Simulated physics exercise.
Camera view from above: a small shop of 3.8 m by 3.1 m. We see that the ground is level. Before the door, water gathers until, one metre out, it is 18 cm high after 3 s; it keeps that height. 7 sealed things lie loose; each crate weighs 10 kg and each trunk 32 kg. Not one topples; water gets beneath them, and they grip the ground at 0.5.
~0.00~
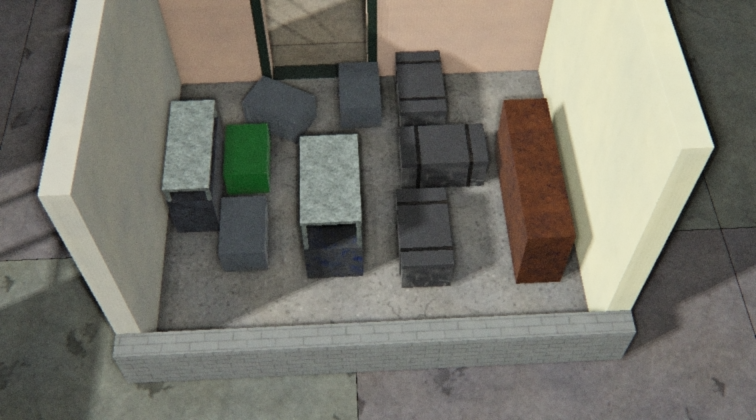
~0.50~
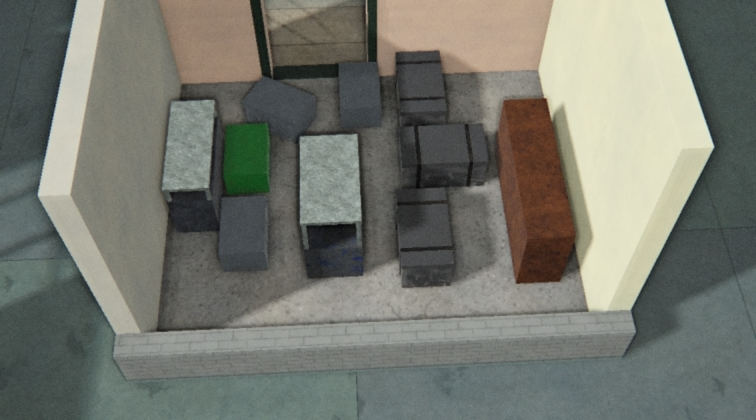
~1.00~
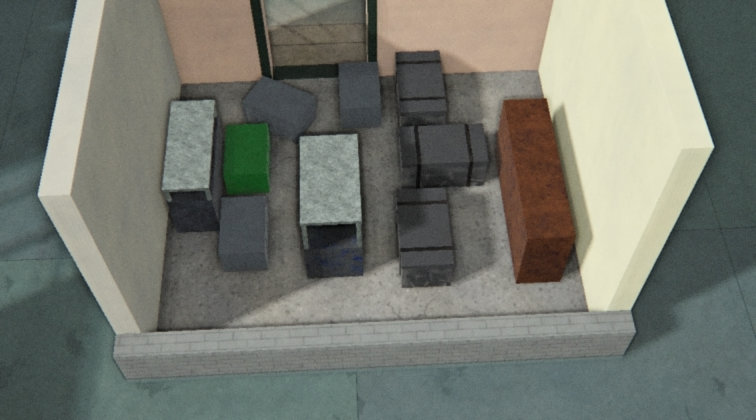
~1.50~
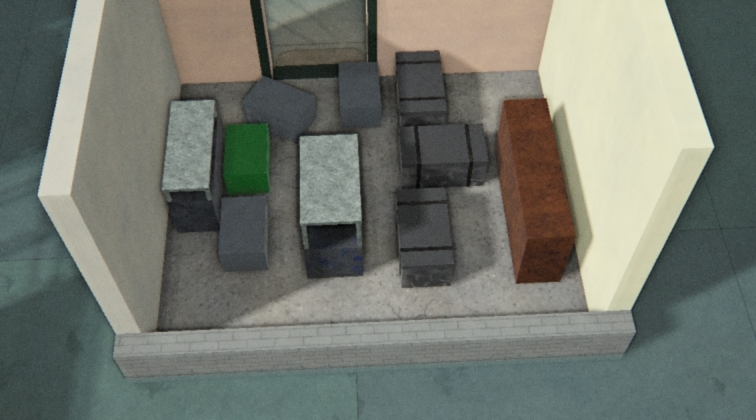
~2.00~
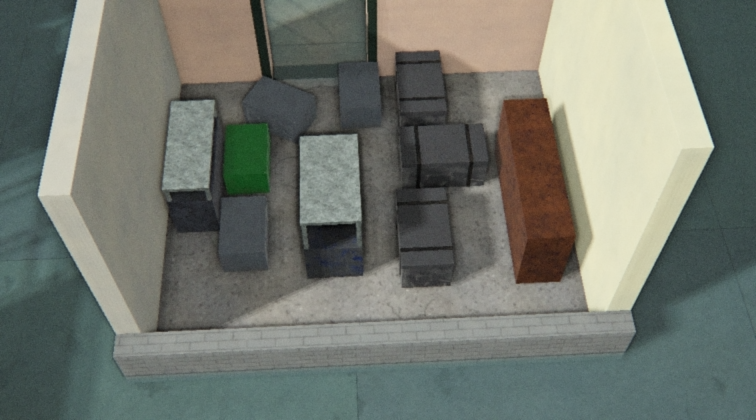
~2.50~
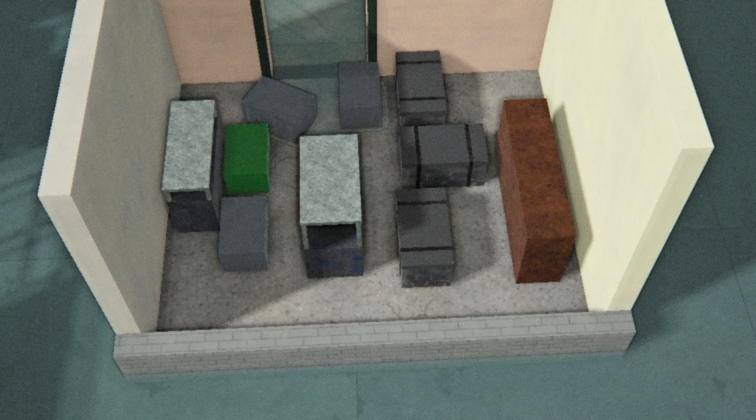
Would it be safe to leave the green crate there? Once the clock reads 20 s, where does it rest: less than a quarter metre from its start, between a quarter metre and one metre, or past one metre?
It rests past one metre from its start.
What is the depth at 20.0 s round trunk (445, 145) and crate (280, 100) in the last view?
Close to 17 and 16 centimetres.
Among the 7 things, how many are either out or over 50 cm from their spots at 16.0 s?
At that moment it comes to 6.
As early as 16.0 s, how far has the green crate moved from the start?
About 300 cm by then.
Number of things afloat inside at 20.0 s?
The count is 7.
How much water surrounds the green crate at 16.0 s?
14 cm or so.
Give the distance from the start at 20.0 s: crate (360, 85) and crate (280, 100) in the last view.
Shifts: 100 cm / 50 cm.
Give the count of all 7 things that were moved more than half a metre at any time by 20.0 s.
6 of them.
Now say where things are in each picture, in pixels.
In the first frame, the green crate at (246, 149) rests on the ground; water covers 0.0 m2; 0 of 7 have shifted.
In the second frame, the green crate at (246, 149) rests on the ground; water covers 0.0 m2; 0 of 7 have shifted.
In the third frame, the green crate at (246, 149), on the bottom; water covers 0.0 m2; 0 of 7 have shifted.
In the fourth frame, the green crate at (246, 149), on the bottom; water covers 0.0 m2; 0 of 7 have shifted.
In the fifth frame, the green crate at (246, 149) rests on the ground; water covers 0.1 m2; 0 of 7 have shifted.
In the sixth frame, the green crate at (246, 149) rests on the ground; water covers 0.4 m2; 0 of 7 have shifted.
After 4.0 s the green crate is near (242, 154), 0.1 m from its start, aground; 2 afloat.
After 9.0 s the green crate is near (355, 284), 1.8 m from its start, afloat; 4 afloat.
After 16.0 s the green crate is near (514, 287), 2.8 m from its start, afloat; 7 afloat.
After 20.0 s the green crate is near (561, 278), 3.1 m from its start, afloat; 7 afloat.
